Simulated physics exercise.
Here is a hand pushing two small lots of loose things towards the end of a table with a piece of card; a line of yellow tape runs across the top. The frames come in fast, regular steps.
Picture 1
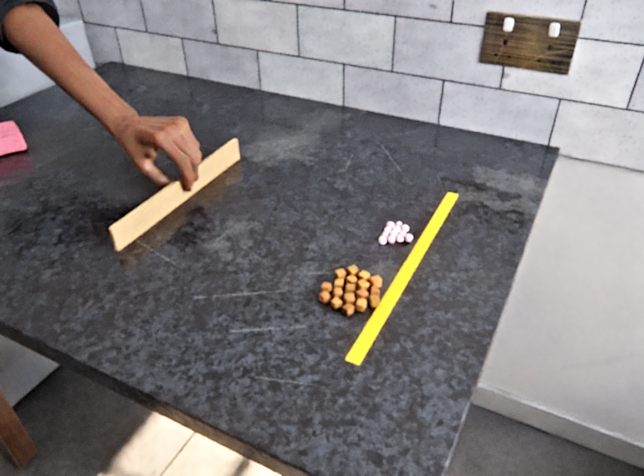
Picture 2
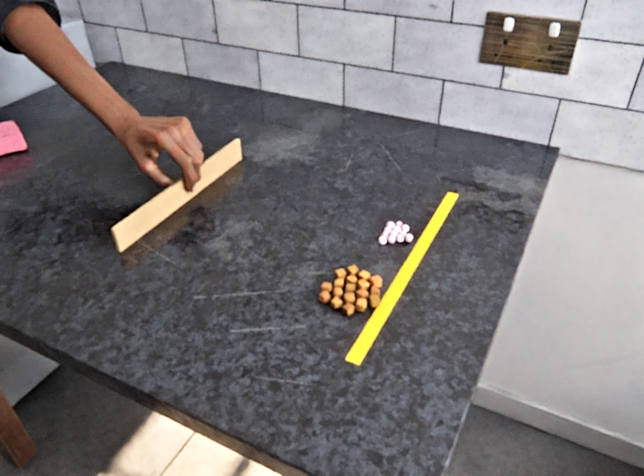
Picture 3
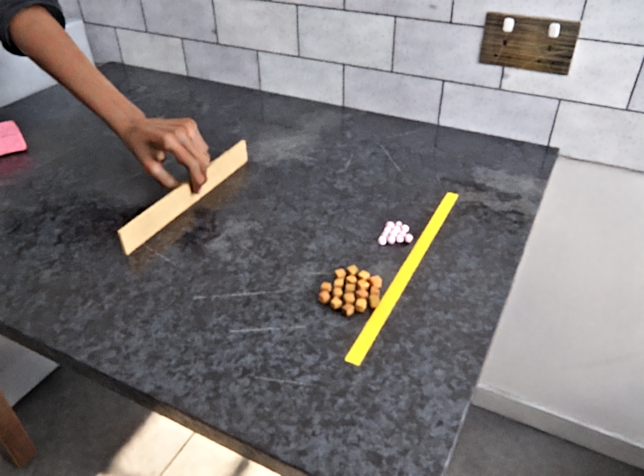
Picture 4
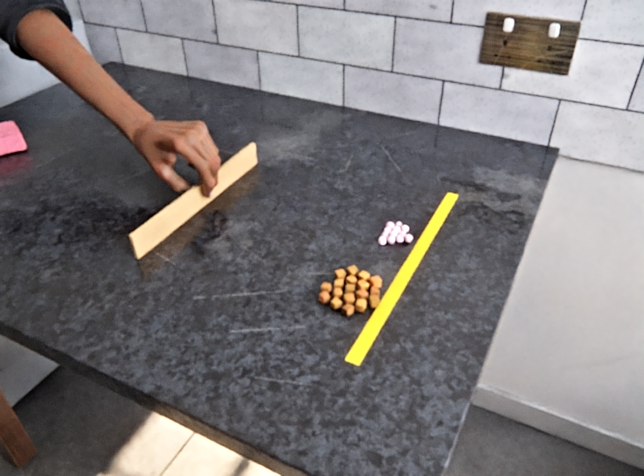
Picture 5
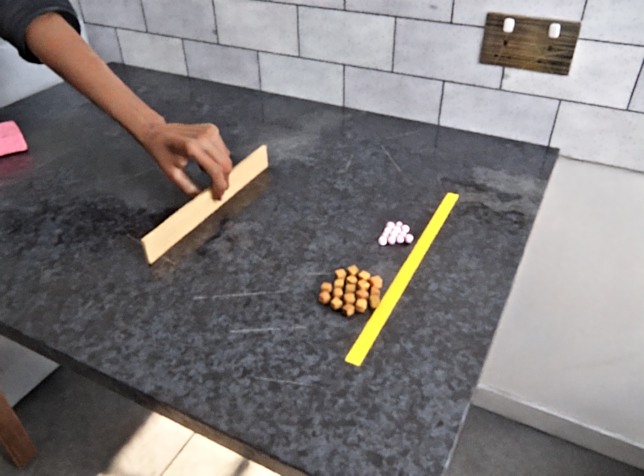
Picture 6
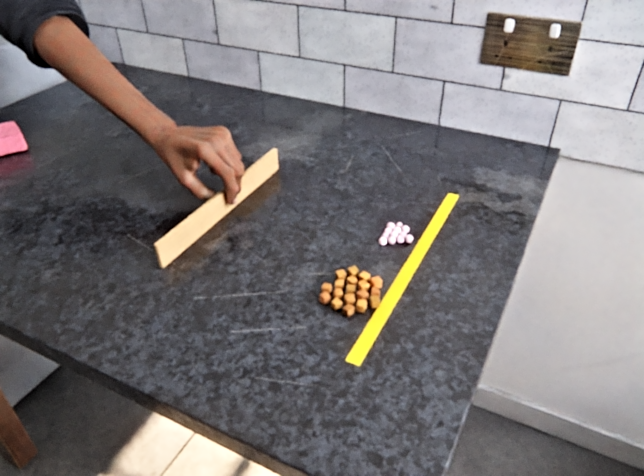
A hand slides an upright strip of card rightward across the table toward two small, still piles.
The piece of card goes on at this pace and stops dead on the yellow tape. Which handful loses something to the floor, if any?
The nearer handful remains up there; the farther handful partly drops off.
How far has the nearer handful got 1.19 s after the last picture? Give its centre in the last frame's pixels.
Around (418, 314).
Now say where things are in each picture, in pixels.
The first picture shows piece of card at (124, 231), at rest; yellow tape at (450, 200), well back from the edge; edge at (508, 297); nearer handful at (351, 290), a few brown sugar cubes; farther handful at (394, 234), a few sugar pearls.
The second picture shows piece of card at (126, 232); farther handful at (394, 234).
The third picture shows piece of card at (133, 234); nearer handful at (350, 290).
The fourth picture shows piece of card at (144, 238); farther handful at (394, 235).
The fifth picture shows piece of card at (156, 243); nearer handful at (351, 290).
The sixth picture shows piece of card at (169, 247); yellow tape at (450, 201); edge at (508, 298); nearer handful at (351, 291); farther handful at (394, 235).
Then, 0.44 s after the last picture, piece of card still moving, near (317, 217); nearer handful all on the table, its front near (374, 302); farther handful all on the table, its front near (409, 239).
Then, 0.91 s after the last picture, piece of card stopped at the yellow tape; nearer handful all on the table, its front near (436, 318); farther handful all on the table, its front near (453, 258).
Then, 1.19 s after the last picture, piece of card stopped at the yellow tape; nearer handful all on the table, its front near (438, 319); farther handful all on the table, its front near (503, 300).
At rest, piece of card stopped at the yellow tape; nearer handful all on the table, its front near (438, 319); farther handful all over the edge.
